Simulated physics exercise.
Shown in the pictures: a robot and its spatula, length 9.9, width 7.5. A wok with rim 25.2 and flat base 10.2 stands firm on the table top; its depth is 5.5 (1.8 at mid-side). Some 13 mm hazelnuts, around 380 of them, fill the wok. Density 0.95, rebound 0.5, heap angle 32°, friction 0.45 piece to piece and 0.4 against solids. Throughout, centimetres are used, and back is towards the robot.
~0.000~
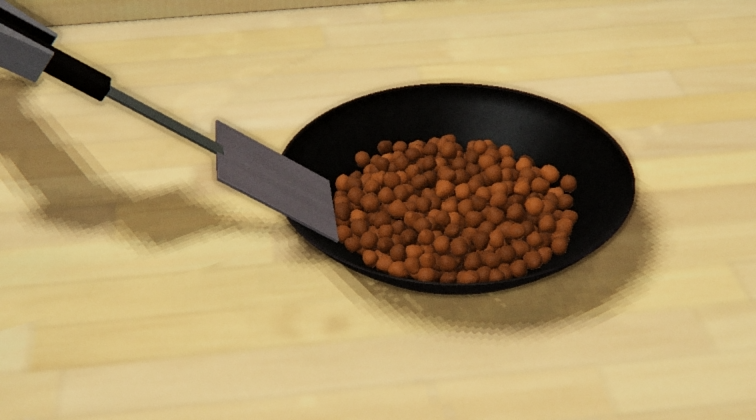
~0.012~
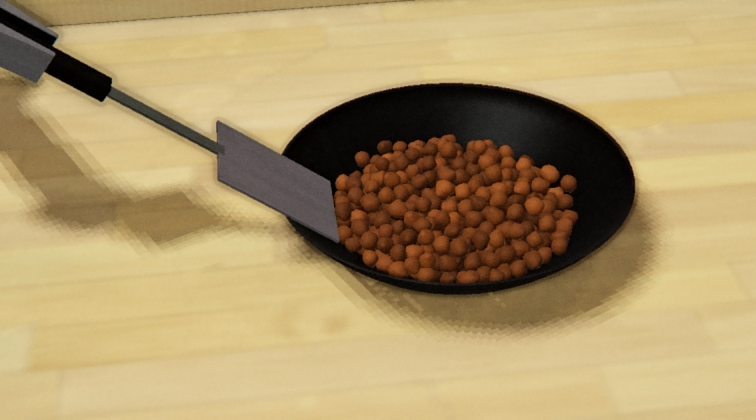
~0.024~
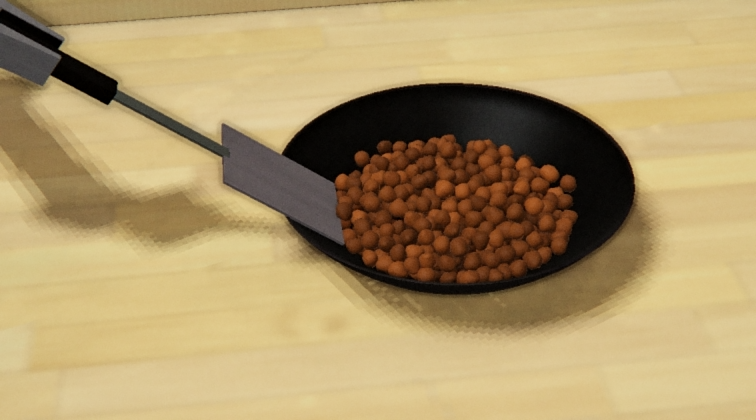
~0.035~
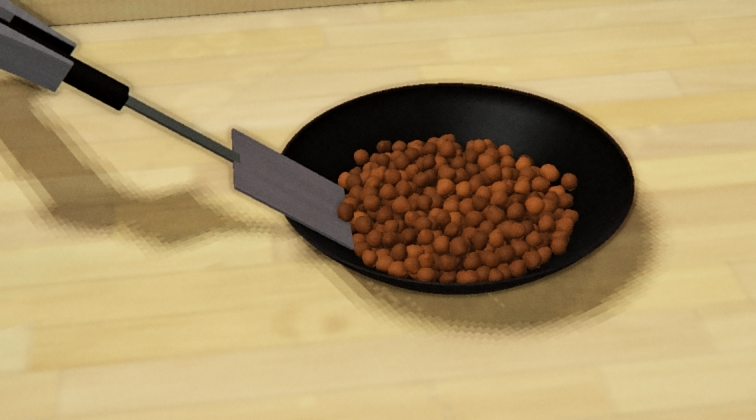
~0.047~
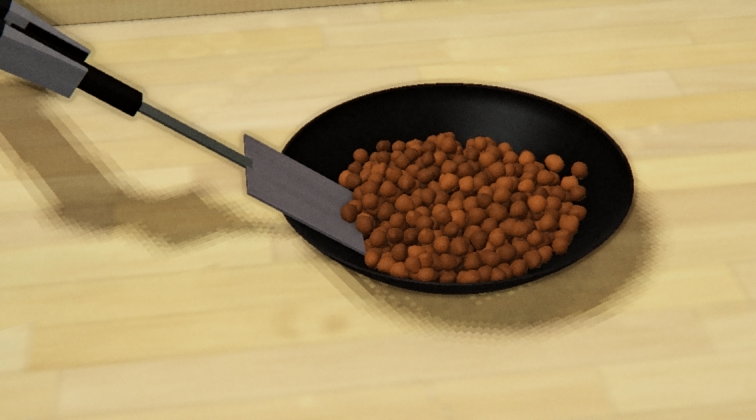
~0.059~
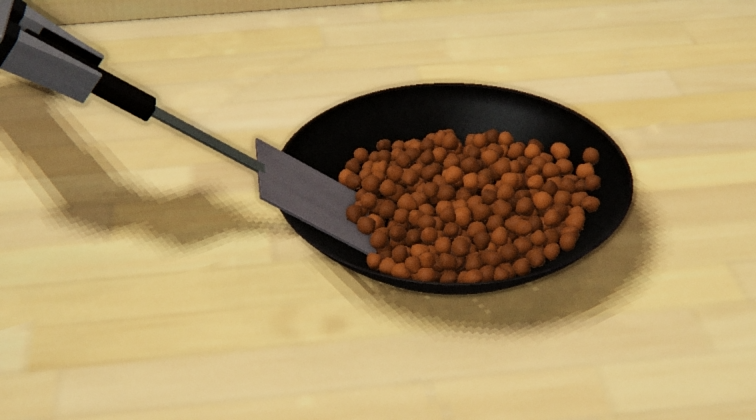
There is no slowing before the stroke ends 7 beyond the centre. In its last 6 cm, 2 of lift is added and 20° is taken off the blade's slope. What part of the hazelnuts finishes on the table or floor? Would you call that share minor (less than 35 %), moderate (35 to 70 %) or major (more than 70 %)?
I would call it minor.
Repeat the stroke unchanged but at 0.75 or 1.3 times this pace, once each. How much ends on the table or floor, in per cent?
Near 10 and near 30 percent respectively.
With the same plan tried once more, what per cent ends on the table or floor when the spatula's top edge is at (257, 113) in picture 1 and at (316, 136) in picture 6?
It works out to about 40 %, more or less.
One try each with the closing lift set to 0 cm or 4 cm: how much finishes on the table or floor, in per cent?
Try one gives about 15 in a hundred, try two about 25 in a hundred.
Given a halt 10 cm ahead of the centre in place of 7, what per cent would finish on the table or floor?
In that case about 45 percent ends on the table or floor.
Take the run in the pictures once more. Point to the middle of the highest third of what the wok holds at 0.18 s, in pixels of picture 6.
(554, 167).
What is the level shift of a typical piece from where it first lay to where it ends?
Some 8 cm.
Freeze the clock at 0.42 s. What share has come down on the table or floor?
Some 20 per cent of the load.
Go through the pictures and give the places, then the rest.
The first frame shows spatula top edge at (217, 149), sloping 38°; upper third of the load around (447, 200), from x 340 to 570, top at y 145; 376 in the wok.
The second frame shows spatula top edge at (218, 149), sloping 38°; upper third of the load around (448, 200), from x 340 to 570, top at y 145.
The third frame shows spatula top edge at (223, 152), sloping 38°; upper third of the load around (447, 200), from x 340 to 570, top at y 145.
The fourth frame shows spatula top edge at (233, 157), sloping 38°; upper third of the load around (447, 195), from x 345 to 570, top at y 145.
The fifth frame shows spatula top edge at (246, 163), sloping 38°; upper third of the load around (453, 194), from x 350 to 580, top at y 140.
The sixth frame shows spatula top edge at (258, 167), sloping 38°; upper third of the load around (469, 188), from x 350 to 595, top at y 135; 376 in the wok.
After 0.12 s, sloping 38°, highest piece 8 above the table; 371 in the wok, 5 on the blade or in flight.
After 0.18 s, sloping 31°, highest piece 8 above the table; 363 in the wok, 13 on the blade or in flight.
After 0.42 s, sloping 18°, highest piece 7 above the table; 301 in the wok, 66 on the table or floor, 9 on the blade or in flight.
After 1.47 s, sloping 18°, highest piece 7 above the table; 299 in the wok, 77 on the table or floor.
At rest, 299 in the wok, 77 on the table or floor. That is 20 % on the table or floor.
